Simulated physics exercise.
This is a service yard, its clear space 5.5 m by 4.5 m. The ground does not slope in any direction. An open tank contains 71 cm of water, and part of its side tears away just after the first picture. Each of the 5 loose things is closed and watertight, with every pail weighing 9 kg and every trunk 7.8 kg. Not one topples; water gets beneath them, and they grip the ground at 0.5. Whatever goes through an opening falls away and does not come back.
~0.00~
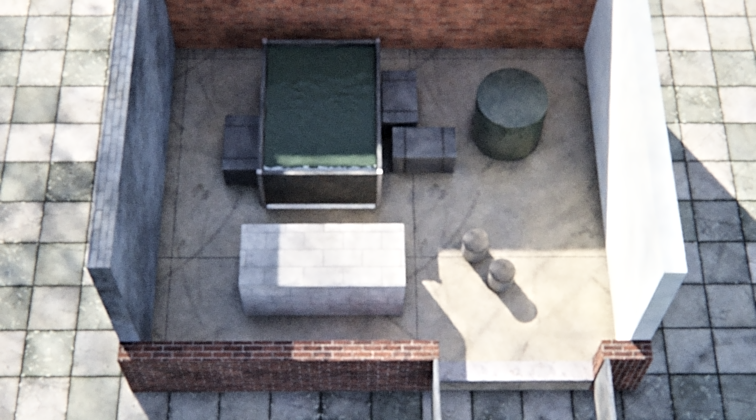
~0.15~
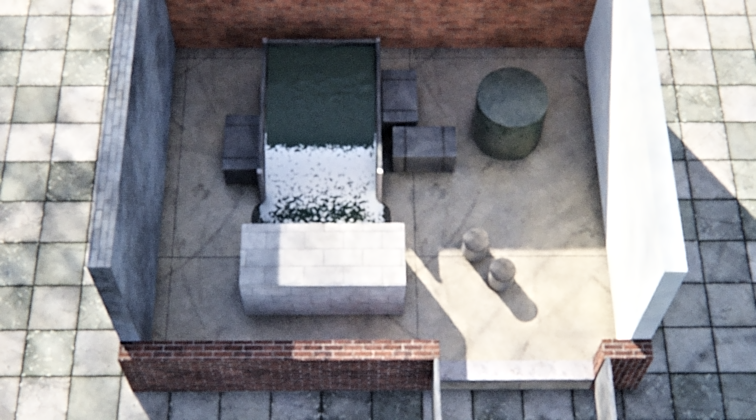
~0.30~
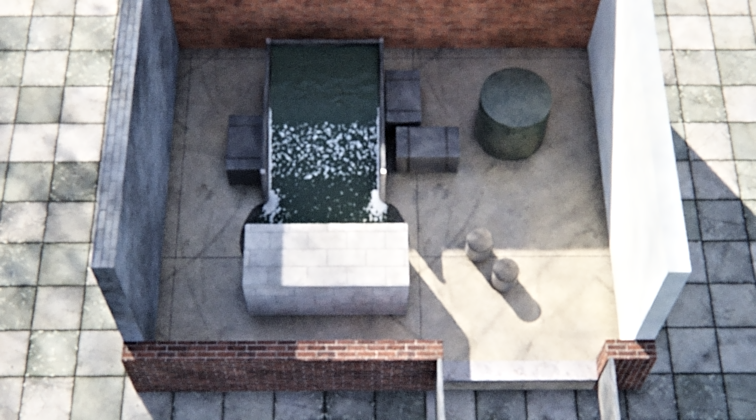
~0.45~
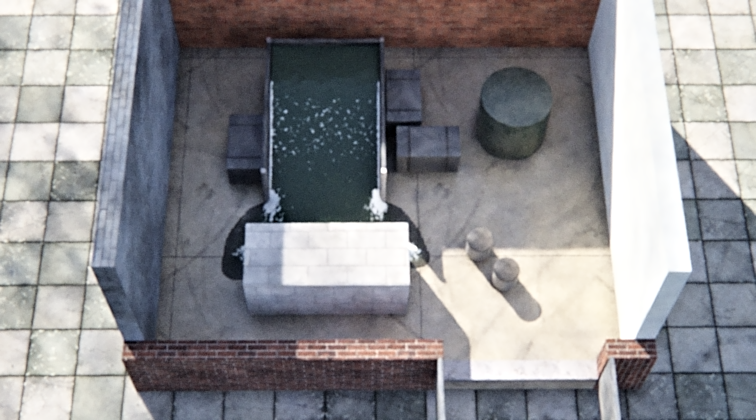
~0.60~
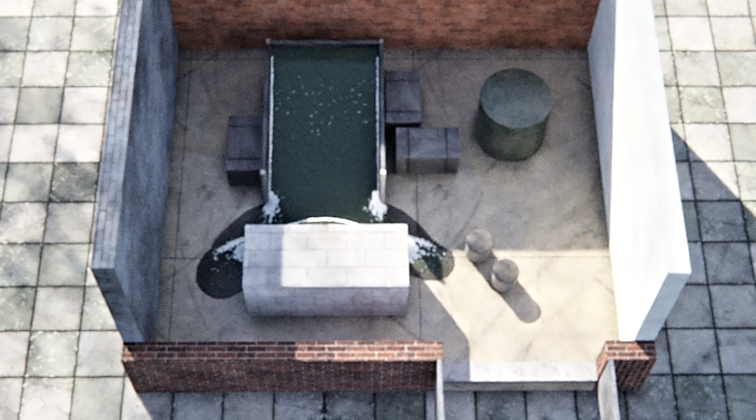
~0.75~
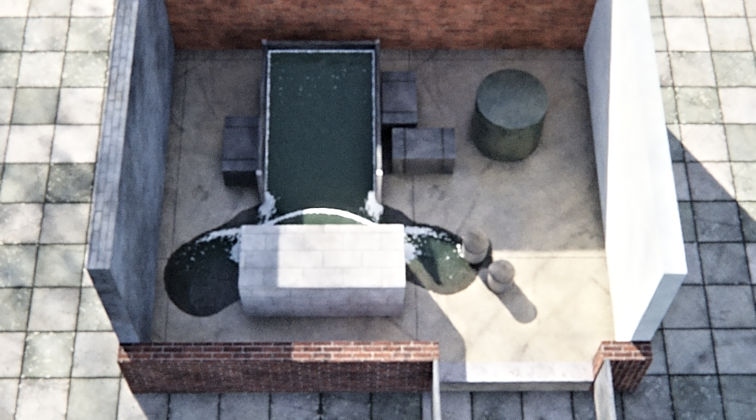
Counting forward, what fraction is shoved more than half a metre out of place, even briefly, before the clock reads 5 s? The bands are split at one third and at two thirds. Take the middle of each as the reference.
A middle portion gets shifted, a third or more but short of two thirds.
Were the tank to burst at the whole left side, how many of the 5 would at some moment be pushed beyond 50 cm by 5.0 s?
You'd get 1 in that case.
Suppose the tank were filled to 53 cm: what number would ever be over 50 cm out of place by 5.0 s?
The count would be 2.
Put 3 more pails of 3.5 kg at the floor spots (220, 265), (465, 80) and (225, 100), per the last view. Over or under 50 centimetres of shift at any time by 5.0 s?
Answers in order are crosses the line, does not cross and crosses the line.
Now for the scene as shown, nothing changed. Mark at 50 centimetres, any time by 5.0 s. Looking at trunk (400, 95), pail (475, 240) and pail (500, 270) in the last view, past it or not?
One by one: Below the line; above the line; above the line.
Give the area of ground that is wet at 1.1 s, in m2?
My estimate is roughly 8.0 m2.
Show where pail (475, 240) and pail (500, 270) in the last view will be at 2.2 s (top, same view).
About (598, 240) for the first and (587, 310) for the second.
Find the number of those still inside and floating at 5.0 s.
The number is 1.
After 1.1 s 0 of 5 are over 50 cm from their spots; 0 afloat.
After 2.2 s 2 of 5 are over 50 cm from their spots; 1 afloat.
After 3.5 s 2 of 5 are over 50 cm from their spots; 1 afloat.
After 5.0 s 2 of 5 are over 50 cm from their spots, and 2 have been at some point; 1 afloat.
